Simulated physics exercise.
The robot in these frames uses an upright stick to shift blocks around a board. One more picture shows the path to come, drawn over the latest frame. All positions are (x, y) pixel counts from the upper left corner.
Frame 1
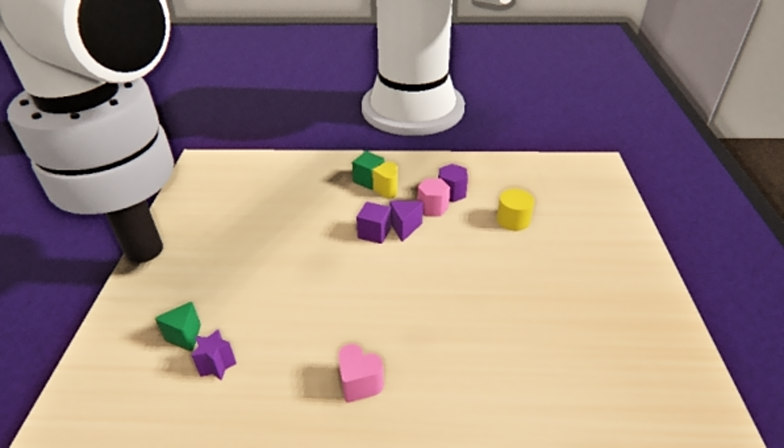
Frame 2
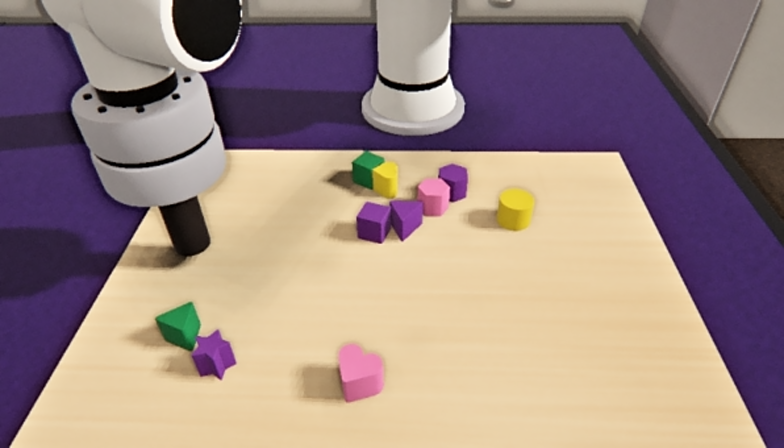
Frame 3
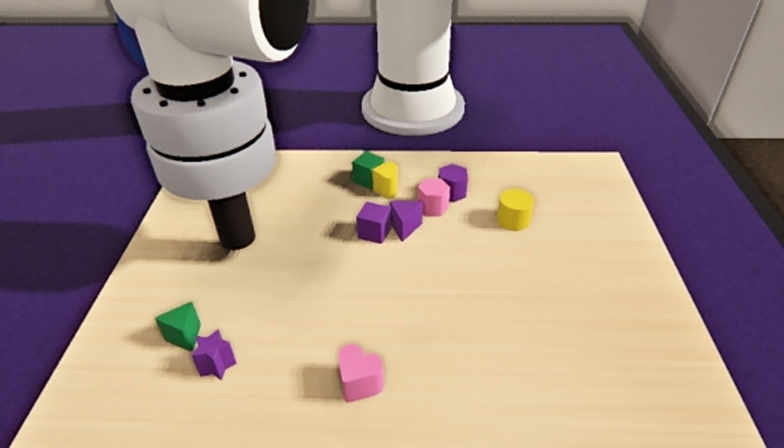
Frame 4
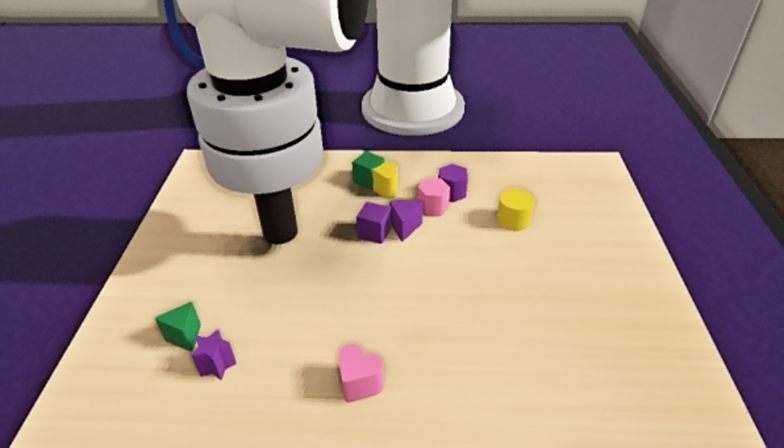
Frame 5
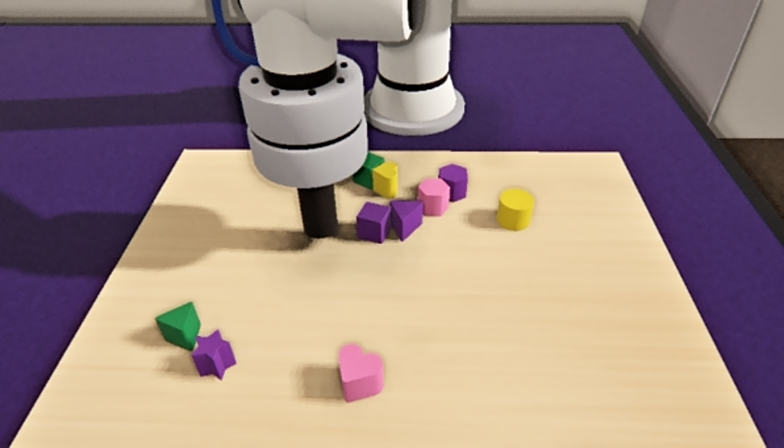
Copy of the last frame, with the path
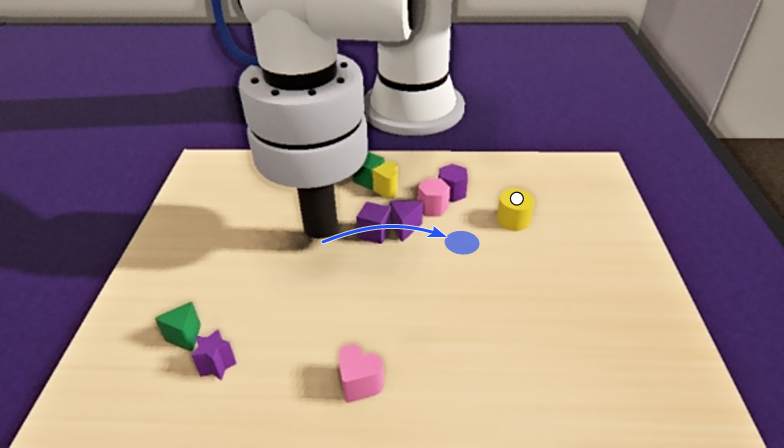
To begin with, a robot arm holds an upright black stick near the left edge of a wooden board scattered with colourful blocks. The stick moves steadily right across the upper part of the board, drawing close to the left side of a purple cube, while all the blocks stay still.
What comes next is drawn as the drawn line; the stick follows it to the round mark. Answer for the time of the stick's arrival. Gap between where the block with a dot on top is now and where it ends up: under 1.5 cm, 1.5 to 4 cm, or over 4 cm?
Between 1.5 and 4 cm.
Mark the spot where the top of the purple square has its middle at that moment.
Around pixel (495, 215).
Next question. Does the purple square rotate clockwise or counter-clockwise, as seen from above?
It goes round opposite to clock hands.
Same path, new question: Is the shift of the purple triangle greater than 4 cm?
Yes, that is what happens.
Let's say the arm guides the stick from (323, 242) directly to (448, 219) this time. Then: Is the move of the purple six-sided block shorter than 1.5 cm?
Answer: No.
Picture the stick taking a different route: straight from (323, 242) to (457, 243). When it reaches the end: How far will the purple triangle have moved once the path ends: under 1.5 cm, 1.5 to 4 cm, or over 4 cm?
It will fall in the top band, over 4 cm.
Path on the board, from (323, 242) over (369, 228) and (417, 229) to (462, 242); the dot is on the yellow round block.
On the path given first. One third of the way, stick (369, 214); purple square (399, 207), turned 15° anticlockwise; purple triangle (424, 205), turned 25° clockwise.
Two thirds of the way, stick (417, 215); purple square (448, 206), turned 25° anticlockwise; purple triangle (473, 205), turned 20° clockwise.
At the end, stick (463, 228); purple square (495, 215), turned 50° anticlockwise; purple triangle (514, 206); pink six-sided block in place; yellow round block (541, 193).
